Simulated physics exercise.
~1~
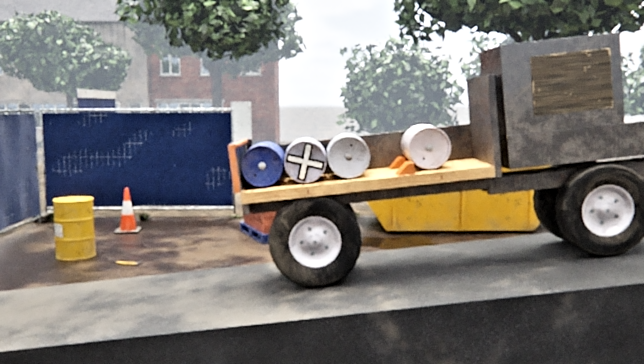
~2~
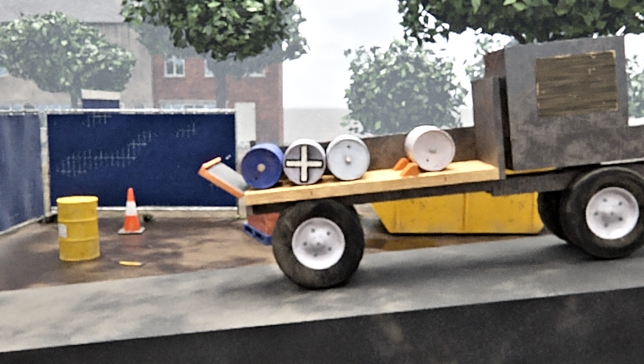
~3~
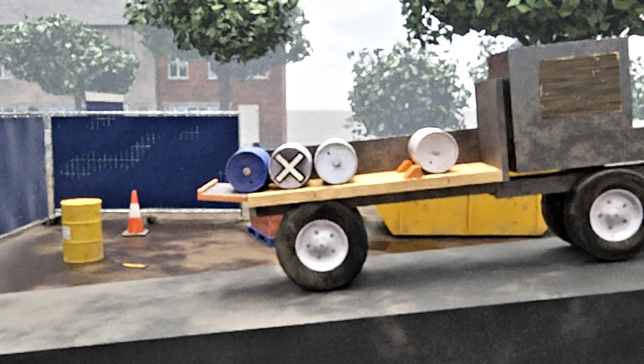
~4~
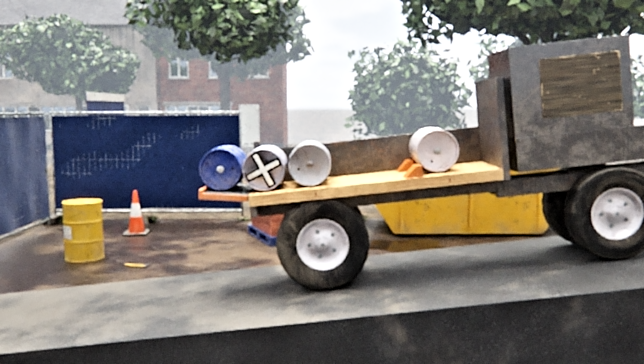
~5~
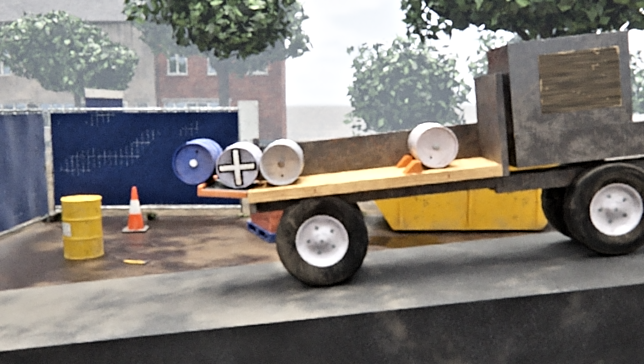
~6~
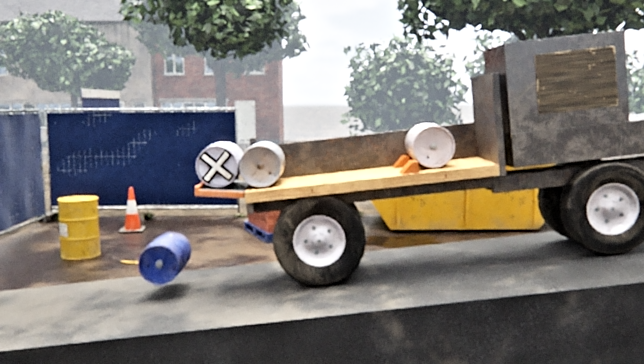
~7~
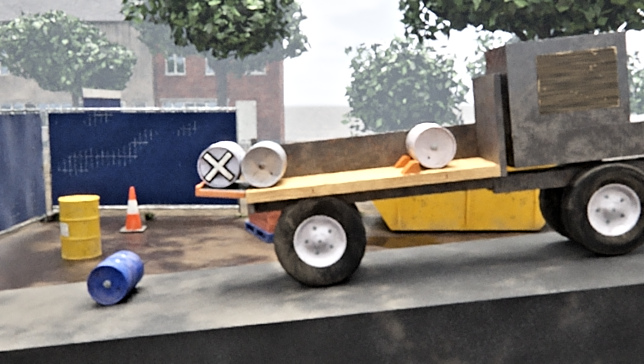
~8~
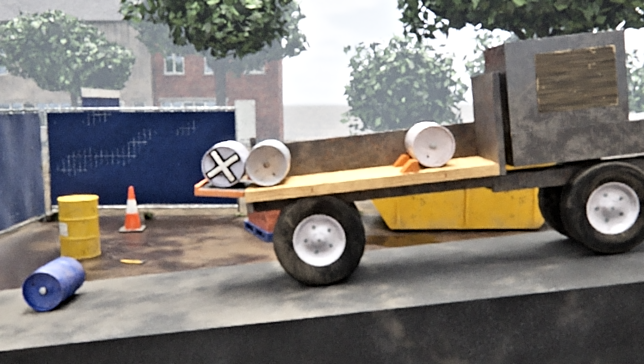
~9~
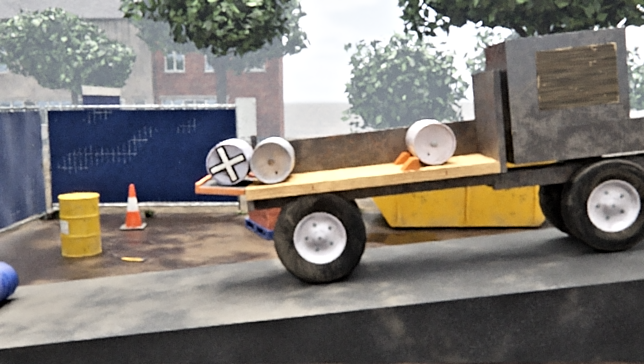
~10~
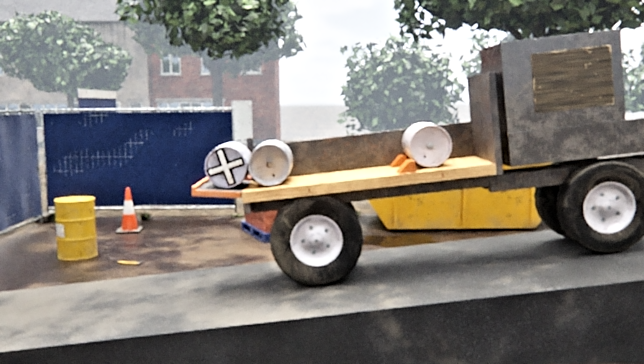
Blue keg rolling off a parked truck's lowered tailgate and away left, while a white-crossed keg stops on the gate.
